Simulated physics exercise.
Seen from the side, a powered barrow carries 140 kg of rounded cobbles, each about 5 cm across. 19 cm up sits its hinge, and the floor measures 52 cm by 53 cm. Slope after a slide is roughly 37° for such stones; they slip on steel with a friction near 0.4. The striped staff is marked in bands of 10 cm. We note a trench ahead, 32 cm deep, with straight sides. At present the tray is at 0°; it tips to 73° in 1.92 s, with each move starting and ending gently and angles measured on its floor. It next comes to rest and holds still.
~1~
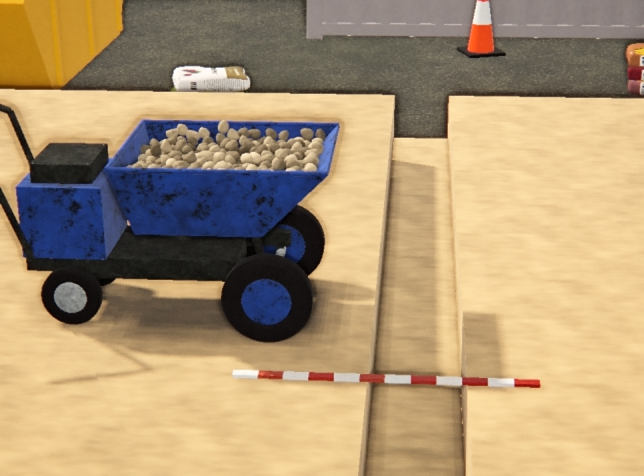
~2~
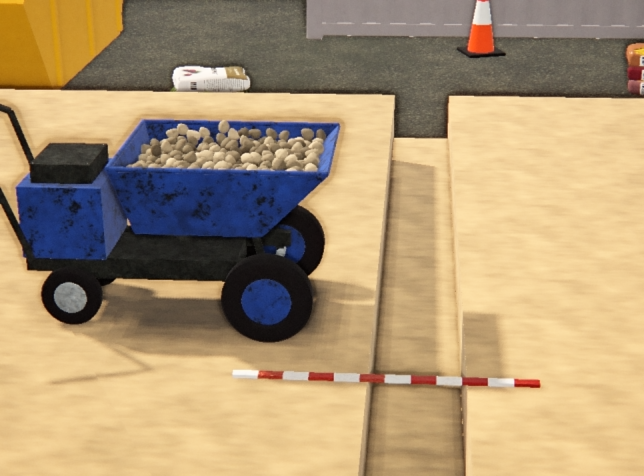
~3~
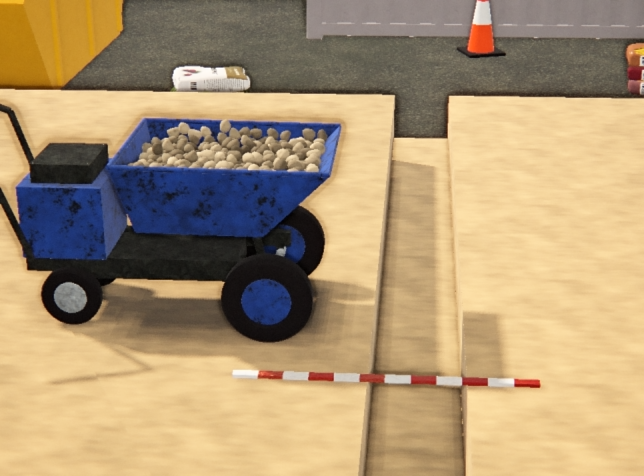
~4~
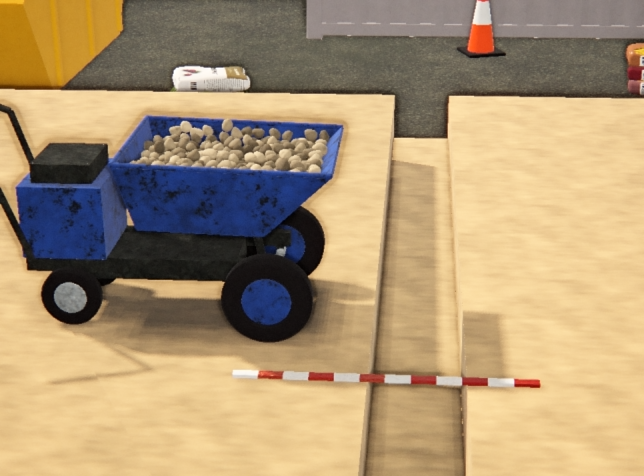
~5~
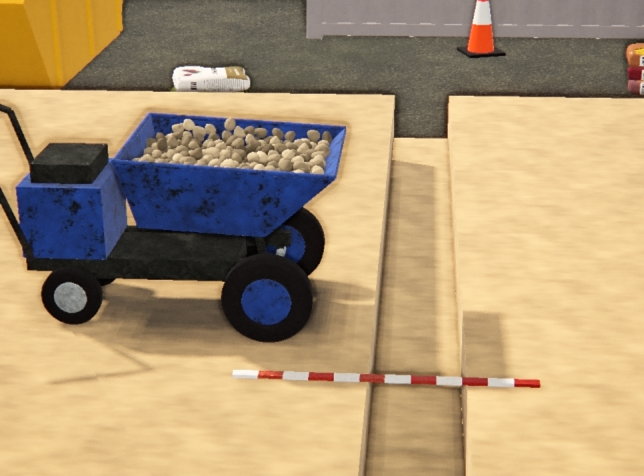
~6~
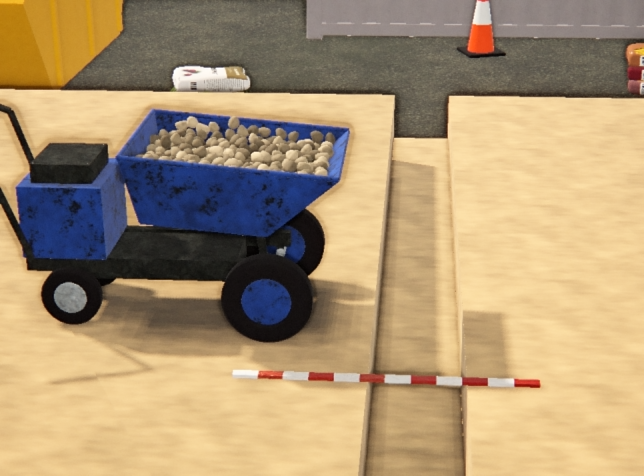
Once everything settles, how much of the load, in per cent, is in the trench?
Once it settles, about 71 per cent of the load is there.
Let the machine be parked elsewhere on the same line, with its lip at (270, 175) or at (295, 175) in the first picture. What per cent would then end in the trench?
100 and 100 %.
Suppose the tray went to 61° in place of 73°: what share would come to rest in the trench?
Share in trench: Approx. 75%.
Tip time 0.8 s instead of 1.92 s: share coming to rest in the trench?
With that change, it comes to around 60 per cent.
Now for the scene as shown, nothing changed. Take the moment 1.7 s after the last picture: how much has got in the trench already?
Roughly 45% by that time.
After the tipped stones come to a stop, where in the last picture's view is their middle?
The middle should be near (443, 357).
Then, 1.1 s after the last picture the floor is at 62°, 98 % in the tray, 2 % in the trench; the foremost stones are at (439, 285).
Then, 1.7 s after the last picture the floor is at 73°, 29 % in the tray, 46 % in the trench, 24 % past the trench; the foremost stones are at (589, 316).
Then, 2.1 s after the last picture the floor is at 73°, 7 % in the tray, 64 % in the trench, 29 % past the trench; the foremost stones are past the picture's edge.
Then, 4.0 s after the last picture the floor is at 73°, 0 % in the tray, 71 % in the trench, 29 % past the trench; the foremost stones are past the picture's edge.
